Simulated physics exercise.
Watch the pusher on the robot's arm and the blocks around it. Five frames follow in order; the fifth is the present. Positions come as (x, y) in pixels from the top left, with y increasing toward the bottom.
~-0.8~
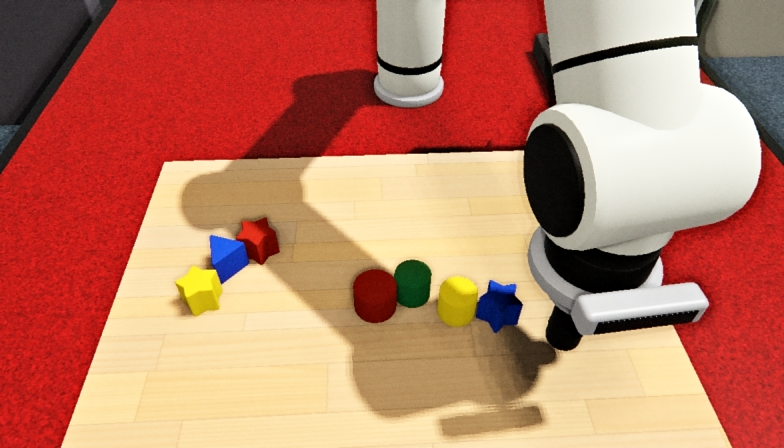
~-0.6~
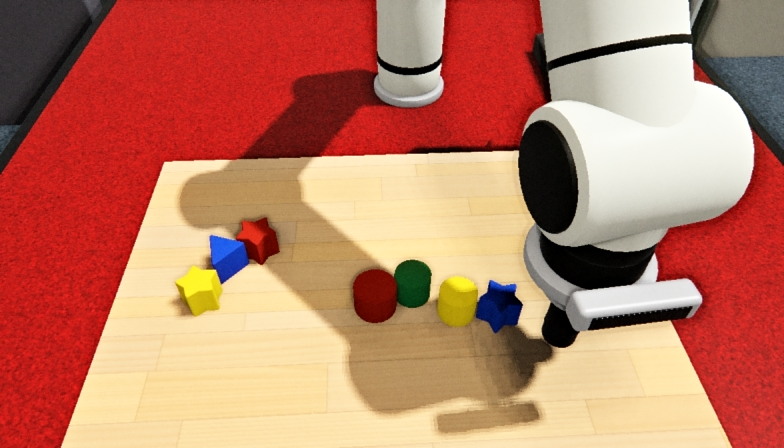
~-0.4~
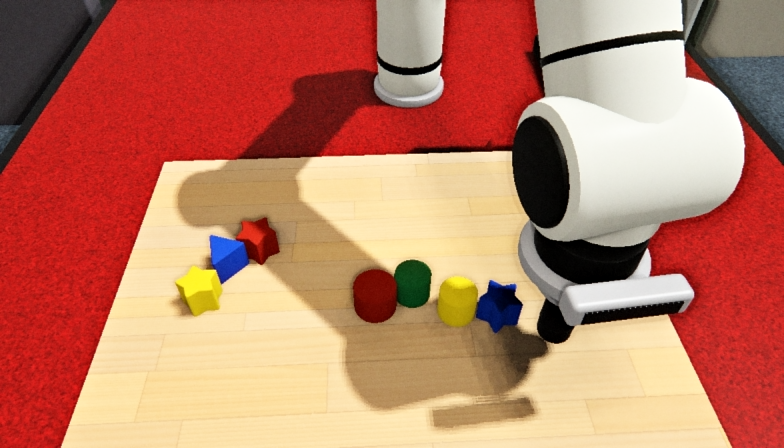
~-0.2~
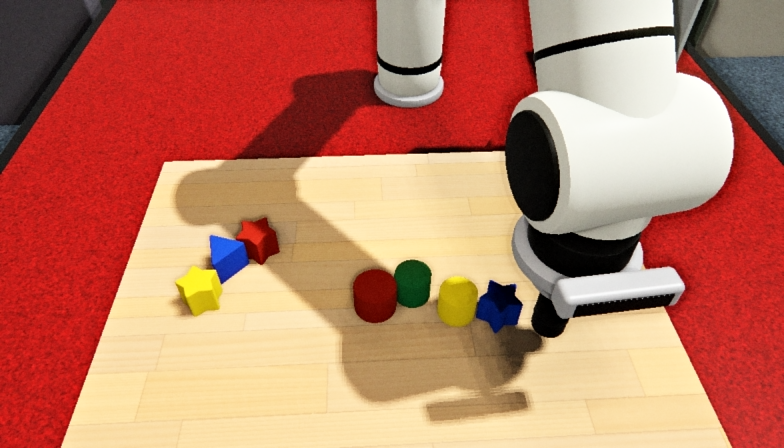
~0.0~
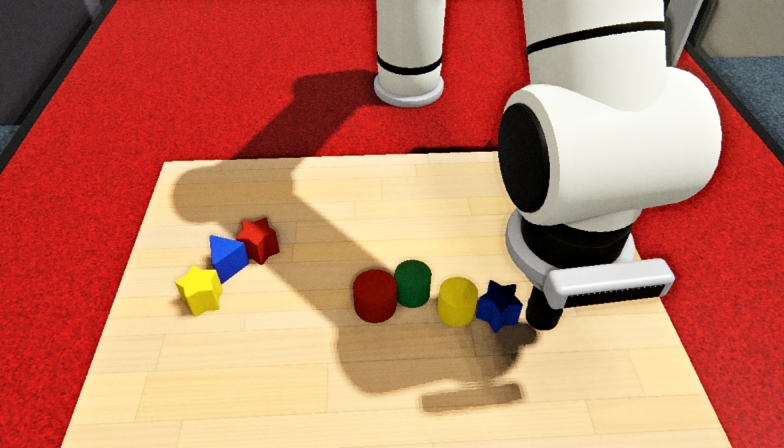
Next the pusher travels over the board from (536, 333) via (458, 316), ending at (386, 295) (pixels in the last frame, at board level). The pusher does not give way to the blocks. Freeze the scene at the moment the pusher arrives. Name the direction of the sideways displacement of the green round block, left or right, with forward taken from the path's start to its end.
Seen from start to end, it moves right.
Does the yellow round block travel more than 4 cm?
Going by the path, yes.
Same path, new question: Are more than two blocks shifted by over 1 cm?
Final answer: Yes.
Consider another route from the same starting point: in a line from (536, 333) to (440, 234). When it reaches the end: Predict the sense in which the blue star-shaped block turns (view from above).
Looking down on the board, it turns counter-clockwise.
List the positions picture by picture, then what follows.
In the first frame, pusher tip at (562, 337); block tops, red round block at (375, 285); green round block at (413, 273); yellow round block at (459, 291); blue star-shaped block at (502, 295).
In the second frame, pusher at (558, 334); blocks unchanged.
In the third frame, pusher at (553, 330); blocks unchanged.
In the fourth frame, pusher at (547, 325); blocks unchanged.
In the fifth frame, pusher at (541, 318); red round block at (375, 285); green round block at (413, 273); yellow round block at (459, 291); blue star-shaped block at (502, 295).
What follows on the original path. One third of the way, pusher at (485, 307); red round block at (364, 285); green round block at (395, 265); yellow round block at (431, 274); blue star-shaped block at (468, 276), turned 55° clockwise.
Two thirds of the way, pusher at (434, 294); red round block at (363, 285); green round block at (384, 258); yellow round block at (421, 257); blue star-shaped block at (456, 269).
At the end, pusher at (386, 280); red round block at (350, 285); green round block at (373, 251); yellow round block at (421, 257); blue star-shaped block at (456, 269), turned 130° clockwise.
